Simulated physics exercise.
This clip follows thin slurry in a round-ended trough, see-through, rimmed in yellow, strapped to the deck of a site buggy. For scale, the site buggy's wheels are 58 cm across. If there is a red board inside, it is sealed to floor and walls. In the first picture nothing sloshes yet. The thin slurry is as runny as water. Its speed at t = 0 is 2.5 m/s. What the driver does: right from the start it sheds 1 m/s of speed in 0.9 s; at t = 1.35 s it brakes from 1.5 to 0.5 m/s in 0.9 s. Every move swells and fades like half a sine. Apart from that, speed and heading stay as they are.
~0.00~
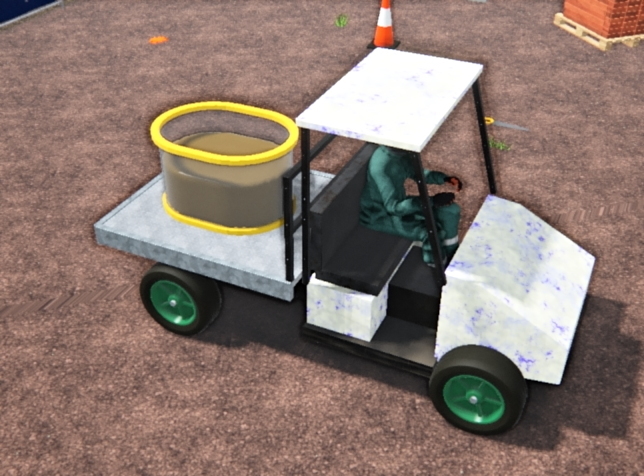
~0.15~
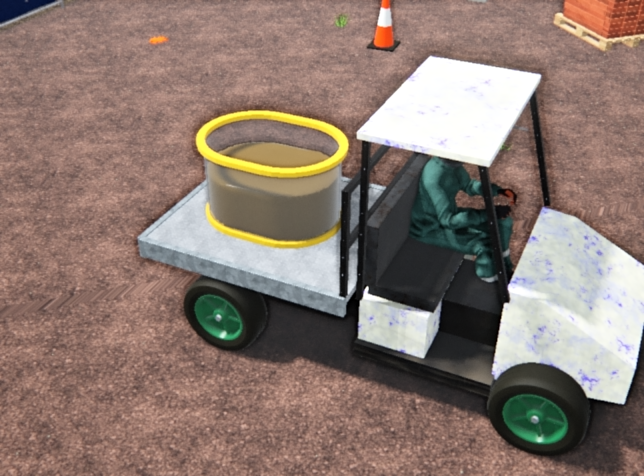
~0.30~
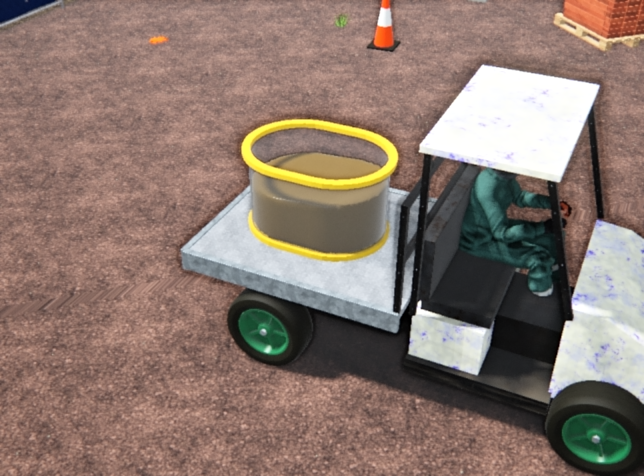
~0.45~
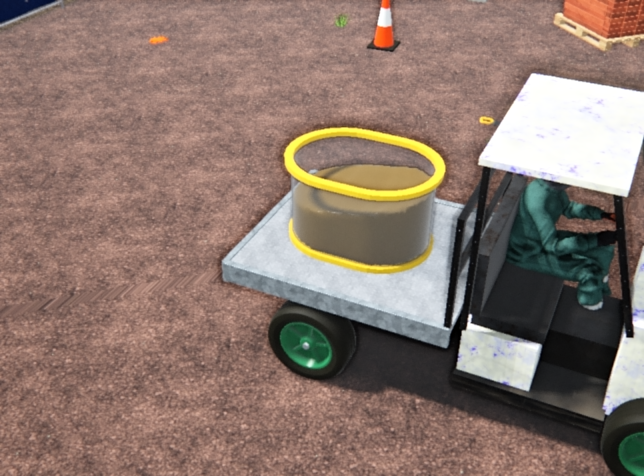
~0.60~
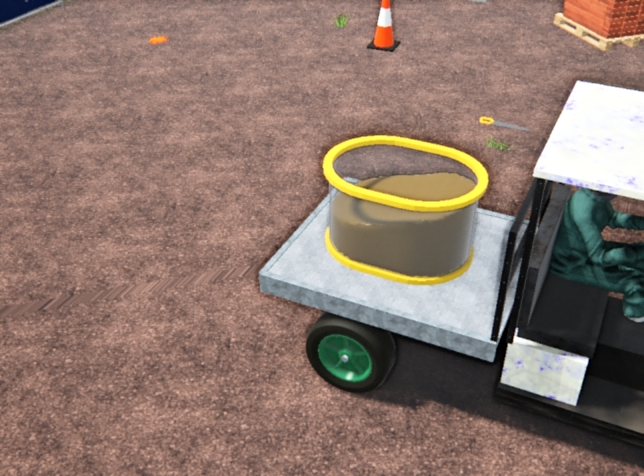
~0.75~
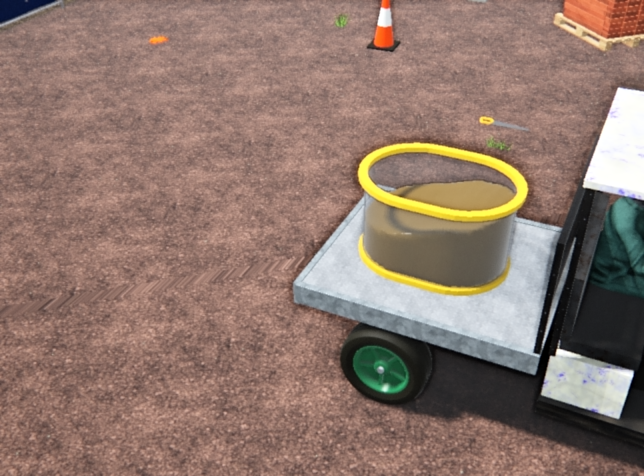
The clip shows a buggy with green wheels carrying a see-through, yellow-rimmed trough of brownish slurry on its flatbed, moving rightward with a seated driver until its front leaves view, while the slurry shifts and heaps towards the trough's right end.
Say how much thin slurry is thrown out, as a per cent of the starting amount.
Roughly 1 per cent of the thin slurry is lost.
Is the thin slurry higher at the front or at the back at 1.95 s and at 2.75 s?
At the front, then the back.
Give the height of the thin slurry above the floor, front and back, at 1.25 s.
Front 28 cm, back 50 cm.
After 1.25 s it stands 49 cm high behind and 27 cm in front; all of it is still inside.
After 1.95 s it stands 19 cm high behind and 58 cm in front; all of it is still inside.
After 2.75 s it stands 45 cm high behind and 25 cm in front; 1 per cent has gone over the front.
After 5.24 s 1 per cent has gone over the front, 2 of 198 litres.
